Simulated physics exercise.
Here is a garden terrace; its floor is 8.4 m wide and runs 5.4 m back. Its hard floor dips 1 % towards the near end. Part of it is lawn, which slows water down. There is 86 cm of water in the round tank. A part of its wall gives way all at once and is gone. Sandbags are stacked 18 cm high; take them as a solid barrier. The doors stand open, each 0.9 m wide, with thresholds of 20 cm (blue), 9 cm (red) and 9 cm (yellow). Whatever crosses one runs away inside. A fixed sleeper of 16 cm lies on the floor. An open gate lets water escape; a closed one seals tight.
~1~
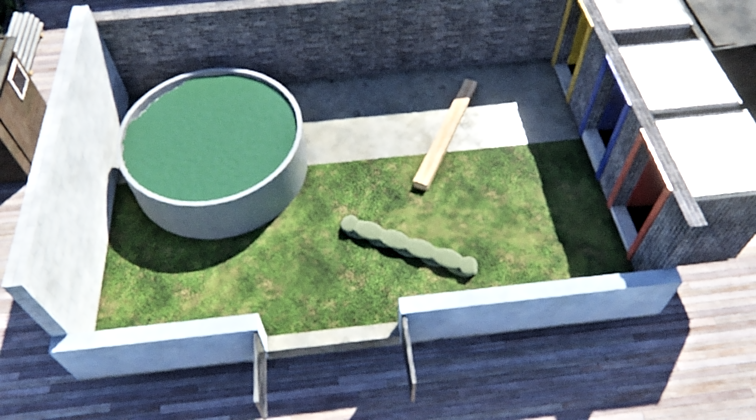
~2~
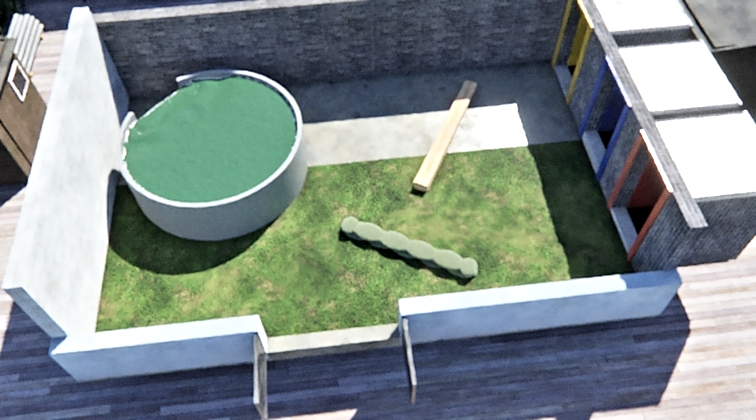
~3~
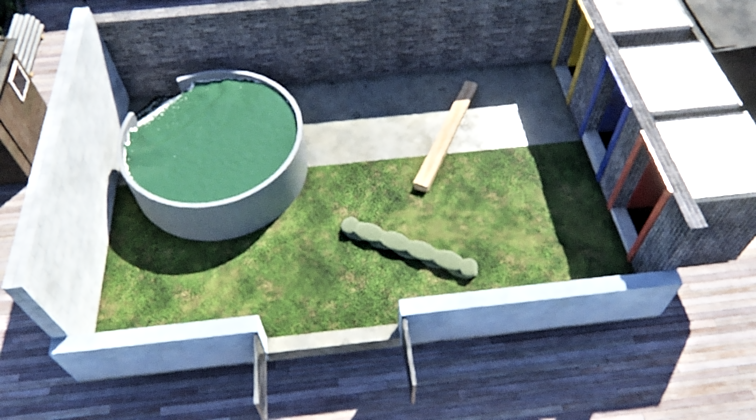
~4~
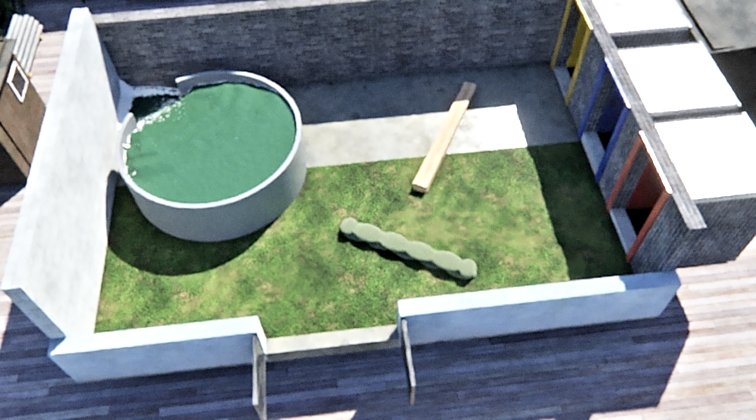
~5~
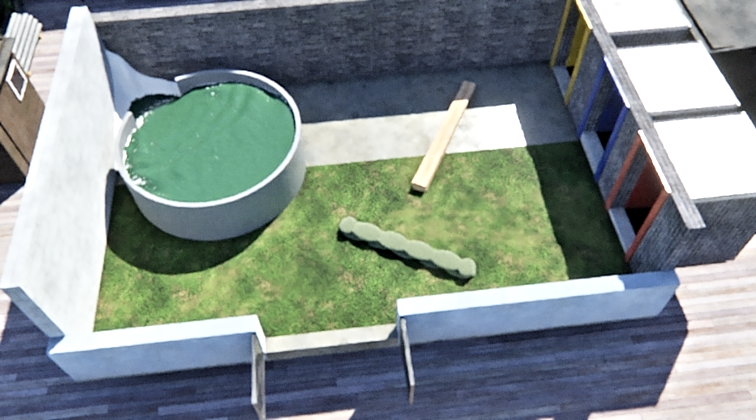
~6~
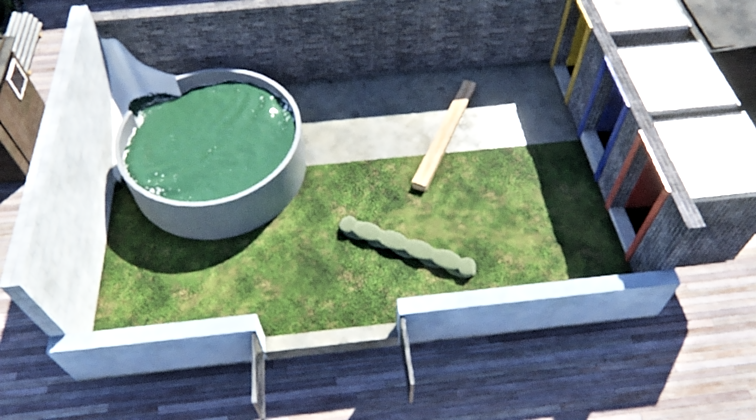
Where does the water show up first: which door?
First comes the yellow one.
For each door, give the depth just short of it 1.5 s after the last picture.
Depths in cm: Blue 0, red 0, yellow 0.
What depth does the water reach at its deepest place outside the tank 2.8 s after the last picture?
Roughly 48 cm.
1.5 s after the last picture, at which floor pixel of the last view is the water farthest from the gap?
Around (447, 75).
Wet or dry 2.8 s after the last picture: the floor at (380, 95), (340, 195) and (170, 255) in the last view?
In turn: Flooded, dry, flooded.
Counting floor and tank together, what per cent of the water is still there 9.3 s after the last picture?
Roughly 94 in a hundred.
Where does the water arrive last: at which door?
The red one.
A moment later water covers 10 % of the floor and is deepest (82 cm) near (128, 103); blue door not reached, red door not reached, yellow door not reached.
Soon after water covers 25 % of the floor and is deepest (69 cm) near (134, 122); blue door not reached, red door not reached, yellow door not reached.
Next water covers 50 % of the floor and is deepest (48 cm) near (162, 127); blue door not reached, red door not reached, yellow door reached 2.3 s after the last picture.
Later on water covers 80 % of the floor and is deepest (42 cm) near (133, 129); blue door reached 3.4 s after the last picture, red door reached 5.1 s after the last picture, yellow door reached 2.3 s after the last picture.
At the end water covers 95 % of the floor and is deepest (30 cm) near (134, 122); blue door reached 3.4 s after the last picture, red door reached 5.1 s after the last picture, yellow door reached 2.3 s after the last picture.
